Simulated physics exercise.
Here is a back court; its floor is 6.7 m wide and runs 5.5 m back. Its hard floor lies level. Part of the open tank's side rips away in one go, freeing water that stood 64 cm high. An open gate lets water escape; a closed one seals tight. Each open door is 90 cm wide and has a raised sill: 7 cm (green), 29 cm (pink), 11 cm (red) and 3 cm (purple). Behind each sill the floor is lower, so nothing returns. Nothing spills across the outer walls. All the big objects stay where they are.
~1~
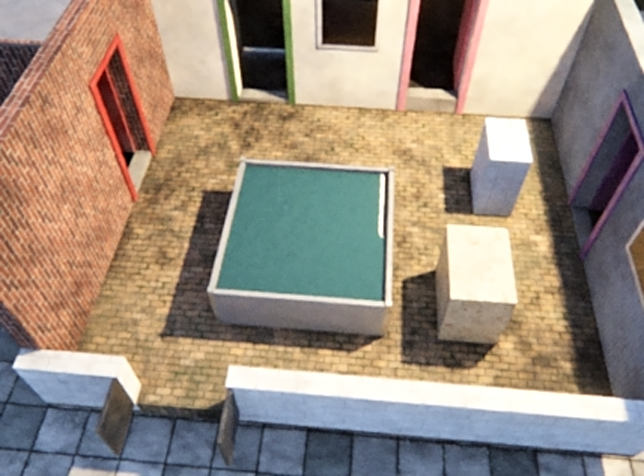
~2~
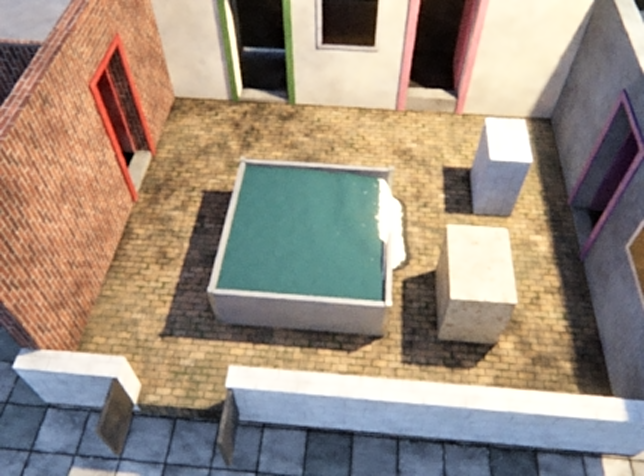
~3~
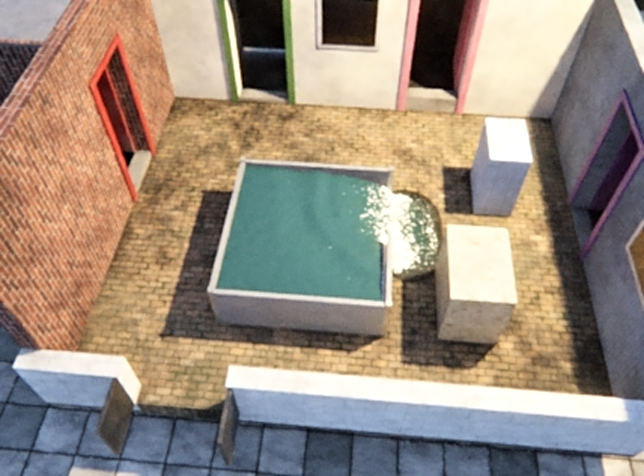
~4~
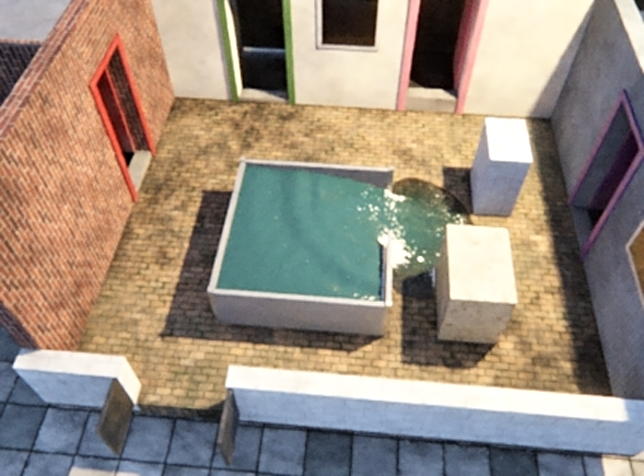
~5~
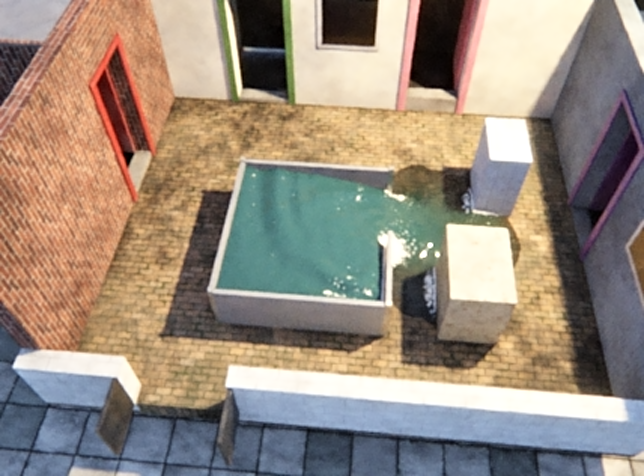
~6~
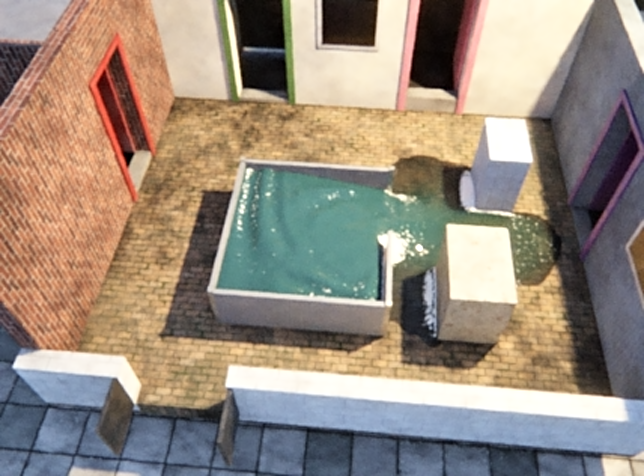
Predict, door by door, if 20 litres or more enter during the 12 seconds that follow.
Door by door: At the green door it keeps below the limit; at the pink door it stays under the limit; at the red door it keeps below the limit; at the purple door it exceeds the limit.
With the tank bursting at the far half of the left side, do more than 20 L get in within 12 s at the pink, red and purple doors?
Then: Pink not over, red over, purple over.
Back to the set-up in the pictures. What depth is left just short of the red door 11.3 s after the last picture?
Roughly 8.5 cm deep.
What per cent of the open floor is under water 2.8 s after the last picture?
About 50 per cent.
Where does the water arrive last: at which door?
It is the red one.
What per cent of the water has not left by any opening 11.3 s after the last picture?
Some 72 per cent remains.
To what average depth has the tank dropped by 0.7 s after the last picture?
Some 46 cm.
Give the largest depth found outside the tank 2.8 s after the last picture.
Roughly 26 cm.
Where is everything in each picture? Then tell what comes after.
The first picture shows the open tank at (309, 229) is whole and still, 64 cm deep.
In the second picture, the front is at (397, 266), 0.6 m from the gap at (386, 224); 0.2 m2 of floor is under water; 64 cm left at the back of the open tank.
In the third picture, water pours out at (386, 224) and has run 0.9 m, to (435, 265); typically 10 cm deep outside, 64 cm at the open tank's back.
In the fourth picture, water pours out at (386, 225) and has run 1.3 m, to a hidden place; typically 8 cm deep outside, 64 cm at the open tank's back.
In the fifth picture, water pours out at (386, 225) and has run 1.9 m, to a hidden place; typically 8 cm deep outside, 63 cm at the open tank's back.
In the sixth picture, water pours out at (386, 225) and has run 2.4 m, to (550, 234); typically 7 cm deep outside, 58 cm at the open tank's back.
Then, 0.7 s after the last picture water covers 25 % of the floor and is deepest (42 cm) near (465, 207); green door not reached, pink door not reached, red door not reached, purple door 14 cm at the sill, 55 L in.
Then, 1.5 s after the last picture water covers 30 % of the floor and is deepest (40 cm) near (572, 262); green door not reached, pink door 23 cm at the sill, 0 L in, red door not reached, purple door 16 cm at the sill, 194 L in.
Then, 2.8 s after the last picture water covers 50 % of the floor and is deepest (26 cm) near (572, 262); green door 2 cm at the sill, 0 L in, pink door 16 cm at the sill, 0 L in, red door not reached, purple door 18 cm at the sill, 392 L in.
Then, 6.3 s after the last picture water covers 90 % of the floor and is deepest (17 cm) near (588, 408); green door 2 cm at the sill, 0 L in, pink door 10 cm at the sill, 0 L in, red door 4 cm at the sill, 0 L in, purple door 12 cm at the sill, 631 L in.
Then, 11.3 s after the last picture water covers 100 % of the floor and is deepest (11 cm) near (96, 380); green door 3 cm at the sill, 0 L in, pink door 7 cm at the sill, 0 L in, red door 8 cm at the sill, 0 L in, purple door 8 cm at the sill, 756 L in.
